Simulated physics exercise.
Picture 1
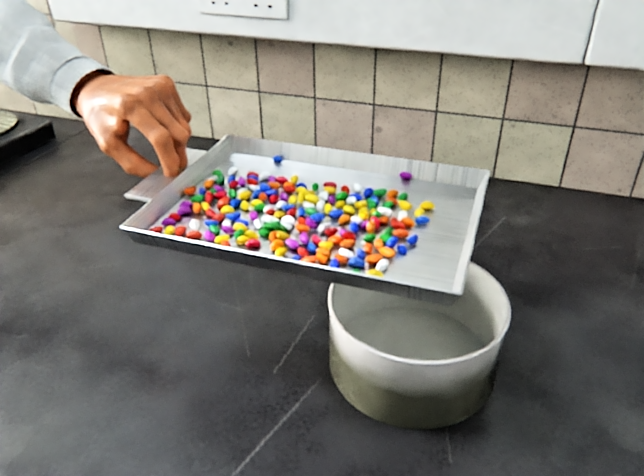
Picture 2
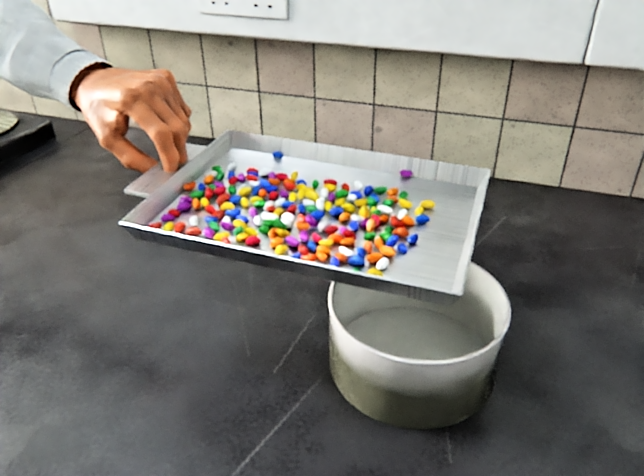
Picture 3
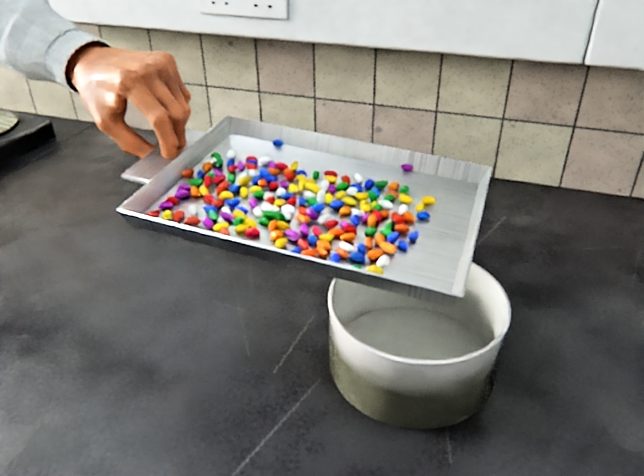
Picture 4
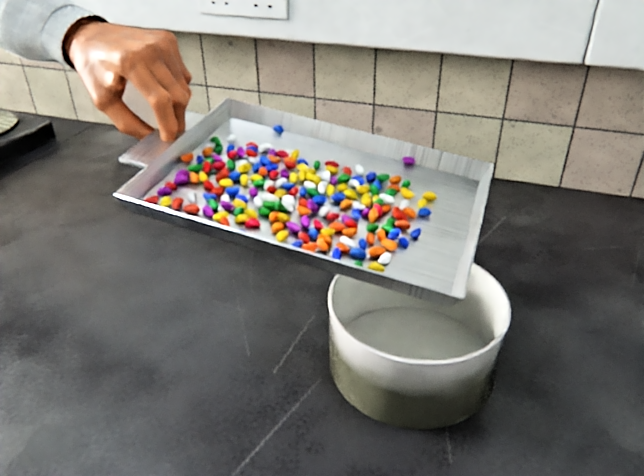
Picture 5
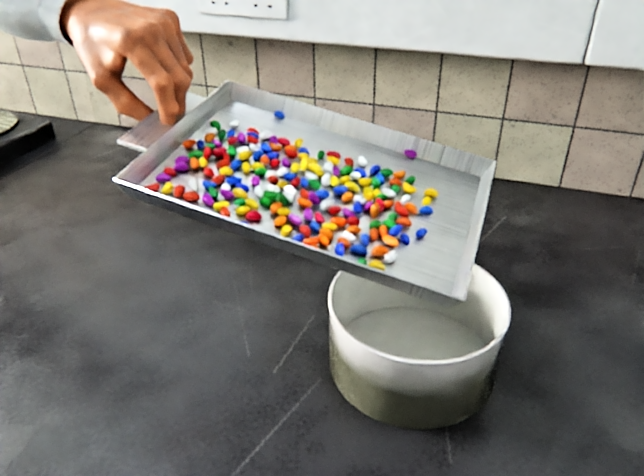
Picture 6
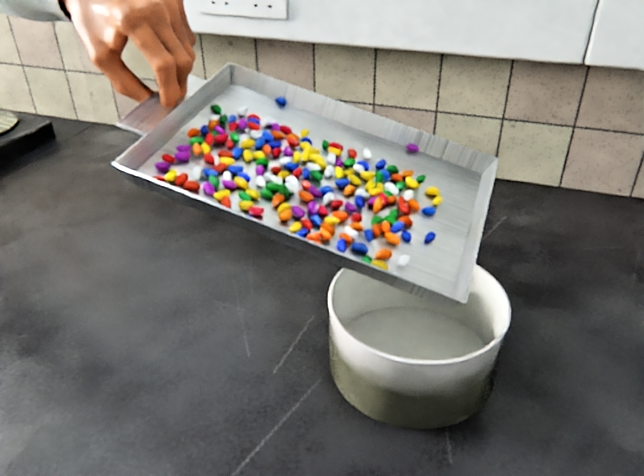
A hand at the left grips the handle of a shallow silver tray and lifts that end steadily, so the tray slants more and more down to the right above a pale round pot. Multicoloured jelly beans lie scattered across the tray, barely shifting as it tilts. The unmoving view looks down on a dark, veined kitchen counter, with beige tiles and a white socket behind.
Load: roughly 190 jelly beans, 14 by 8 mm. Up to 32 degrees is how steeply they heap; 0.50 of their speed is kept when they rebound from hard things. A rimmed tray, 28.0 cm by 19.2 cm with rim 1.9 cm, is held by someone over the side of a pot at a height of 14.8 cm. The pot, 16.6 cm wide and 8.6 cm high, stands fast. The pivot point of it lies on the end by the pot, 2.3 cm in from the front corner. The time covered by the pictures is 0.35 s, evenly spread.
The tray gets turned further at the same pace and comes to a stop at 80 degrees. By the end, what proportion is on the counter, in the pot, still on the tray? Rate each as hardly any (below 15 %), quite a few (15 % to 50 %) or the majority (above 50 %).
I would put it this way: Counter: The majority, pot: Hardly any, tray: Hardly any.
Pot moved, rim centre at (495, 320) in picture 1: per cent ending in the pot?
With the pot there, close to 75 per cent.
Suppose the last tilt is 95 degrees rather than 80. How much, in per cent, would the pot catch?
Around 5 %, I reckon.
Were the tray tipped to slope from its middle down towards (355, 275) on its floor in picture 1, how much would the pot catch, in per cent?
Estimate: Near 0 per cent.
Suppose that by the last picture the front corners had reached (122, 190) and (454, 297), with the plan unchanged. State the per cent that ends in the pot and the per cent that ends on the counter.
Final per cent - pot 0, counter 100.
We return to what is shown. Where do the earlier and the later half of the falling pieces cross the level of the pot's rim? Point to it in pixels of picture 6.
Roughly (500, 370) to begin with, later roughly (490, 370).
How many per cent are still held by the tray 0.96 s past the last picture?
It's roughly 70 percent.
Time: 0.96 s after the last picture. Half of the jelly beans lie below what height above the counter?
About 16 cm.
Then, 0.58 s after the last picture, tilt 46 degrees; the tray holds 95 %, the pot 0 %.
Then, 0.96 s after the last picture, tilt 66 degrees; the tray holds 70 %, the pot 0 %.
Then, 1.43 s after the last picture, tilt 80 degrees; the tray holds 10 %, the pot 5 %.
In the end, counter 95 %, pot 5 %, tray 0 %.
